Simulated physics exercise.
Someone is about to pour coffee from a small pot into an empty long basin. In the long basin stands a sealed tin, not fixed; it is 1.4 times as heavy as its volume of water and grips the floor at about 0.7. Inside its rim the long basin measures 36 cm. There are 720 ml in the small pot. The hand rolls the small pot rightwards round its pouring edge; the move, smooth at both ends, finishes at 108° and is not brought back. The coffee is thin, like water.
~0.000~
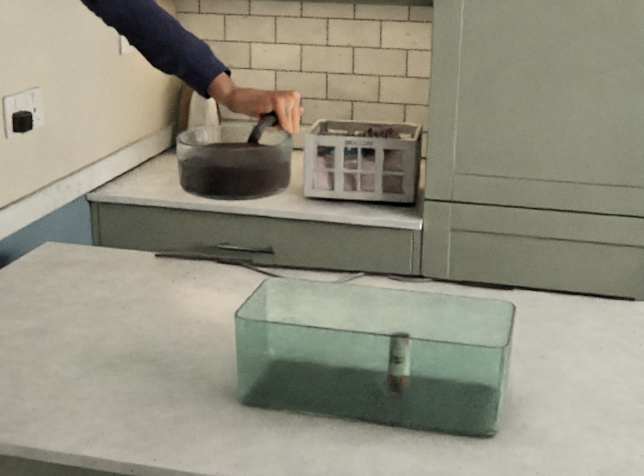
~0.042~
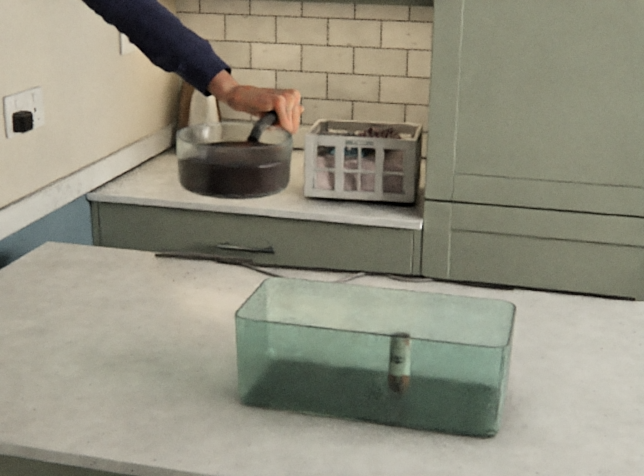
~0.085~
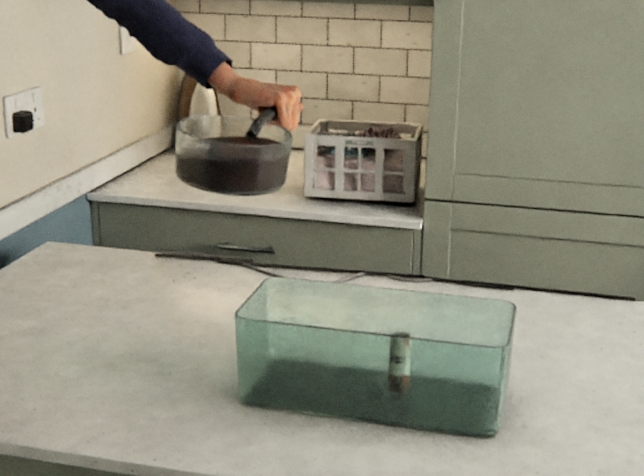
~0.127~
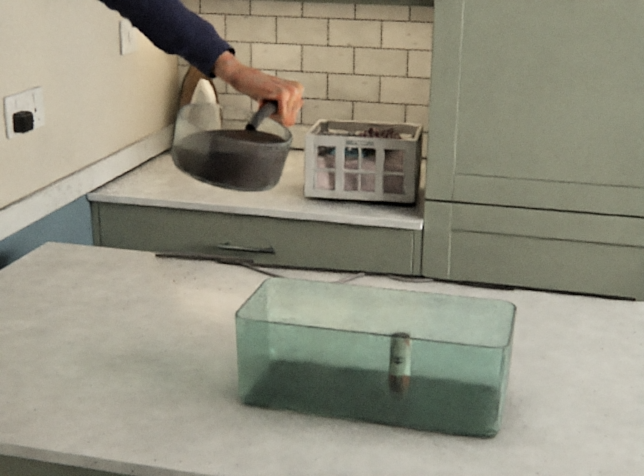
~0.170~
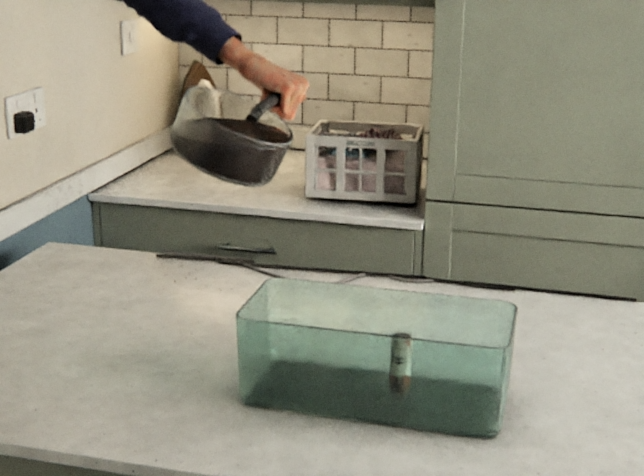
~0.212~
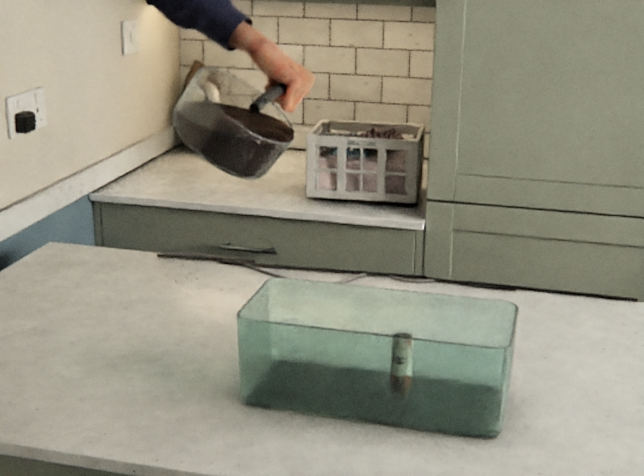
At the start, a hand holds a small clear pot of dark coffee level above the back counter, beside a crate, while a long greenish basin with a small tin inside sits in front. The hand then tilts the pot rightwards, barely at first, then more steeply, its left side rising.
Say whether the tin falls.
The tin remains upright.
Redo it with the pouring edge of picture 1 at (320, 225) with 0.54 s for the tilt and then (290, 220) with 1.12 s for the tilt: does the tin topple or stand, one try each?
First it keeps standing; then it stays up.
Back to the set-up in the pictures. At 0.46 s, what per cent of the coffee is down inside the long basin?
Near 1 in a hundred.
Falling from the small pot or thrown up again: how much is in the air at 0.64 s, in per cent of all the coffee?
Some 36 per cent.
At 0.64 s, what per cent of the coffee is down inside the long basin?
About 62 per cent.
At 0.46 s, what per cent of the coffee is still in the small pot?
Some 36 per cent.
Then, 0.46 s in, the tilt is 102° and 35 per cent is still to pour; the tin stands where it began.
Then, 0.64 s in, the tilt is 108° and 3 per cent is still to pour; the tin stands where it began.
Then, 0.83 s in, the tilt is 108° and 0 per cent is still to pour; the tin stands 1 cm from where it began.
Then, 1.04 s in, the tilt is 108° and 0 per cent is still to pour; the tin stands 1 cm from where it began.
Finally, the tin stands 1 cm from where it began.
